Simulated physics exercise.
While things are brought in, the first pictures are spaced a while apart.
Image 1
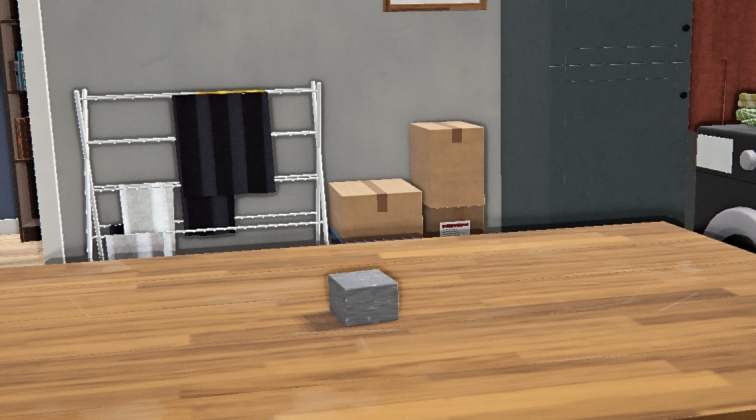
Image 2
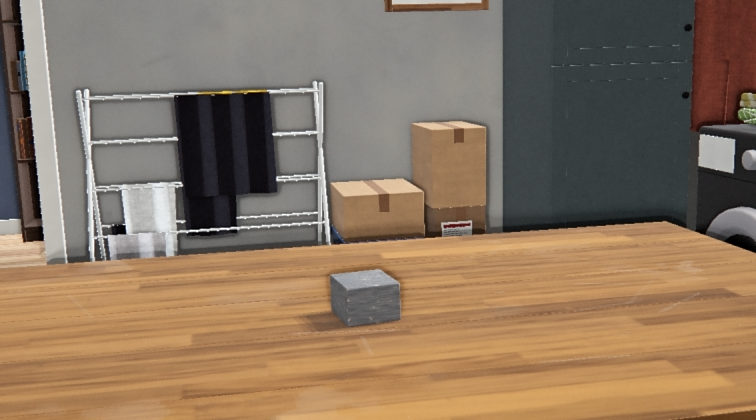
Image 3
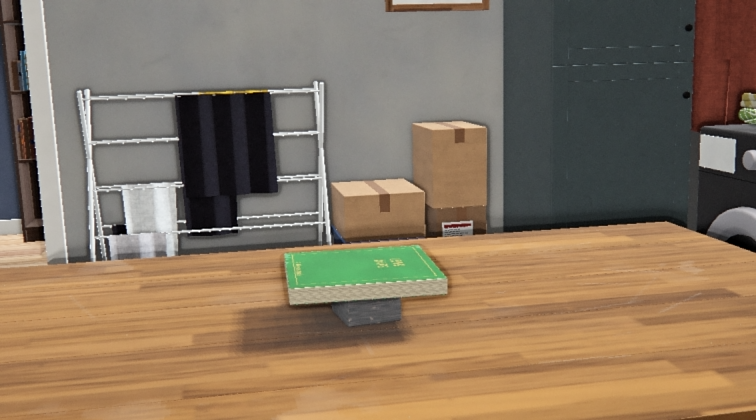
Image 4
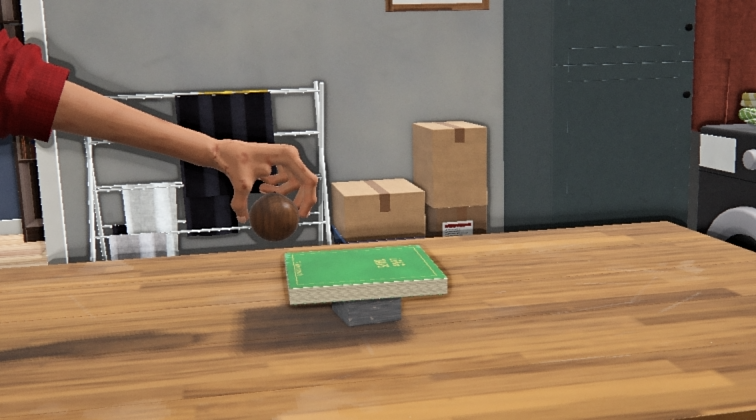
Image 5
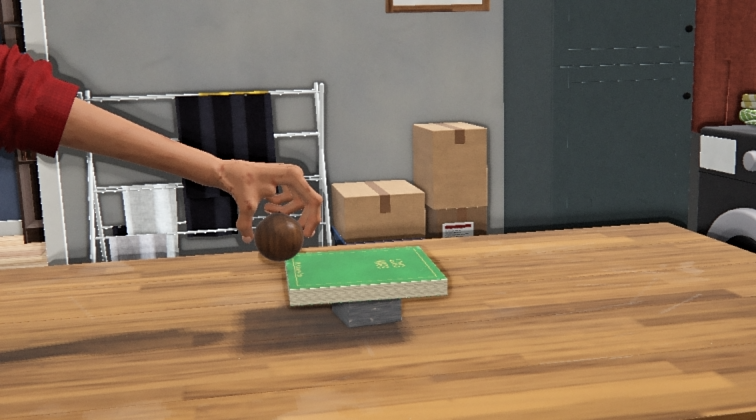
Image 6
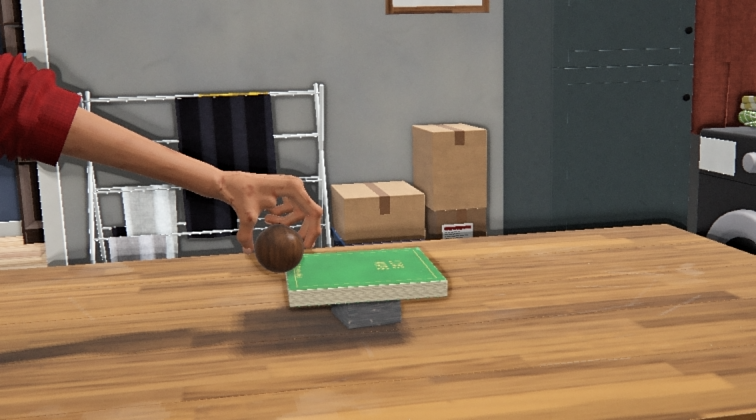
On a wooden table, a grey block sat alone, then a green book lay across it, and a hand reached in from the left and lowered a brown ball-shaped thing onto the book's left end, still holding it.
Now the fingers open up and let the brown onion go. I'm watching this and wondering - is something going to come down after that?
Yes, something comes down.
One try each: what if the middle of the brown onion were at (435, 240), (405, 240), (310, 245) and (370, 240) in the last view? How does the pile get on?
Try one: It topples; try two: It stands firm; try three: It stands firm; try four: It stands firm.
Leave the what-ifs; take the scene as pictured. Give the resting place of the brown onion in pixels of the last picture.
Look around (242, 306) in the final frame.
Then, 0.30 s past the last view, brown onion displaced a little near (270, 255).
Then, 0.40 s past the last view, brown onion now fallen.
Then, 0.50 s past the last view, things are still on the move.
Finally, fallen, brown onion; the other 2 still in place. Final places as the last picture's camera would see them, brown onion near (242, 306). The pile gives way.
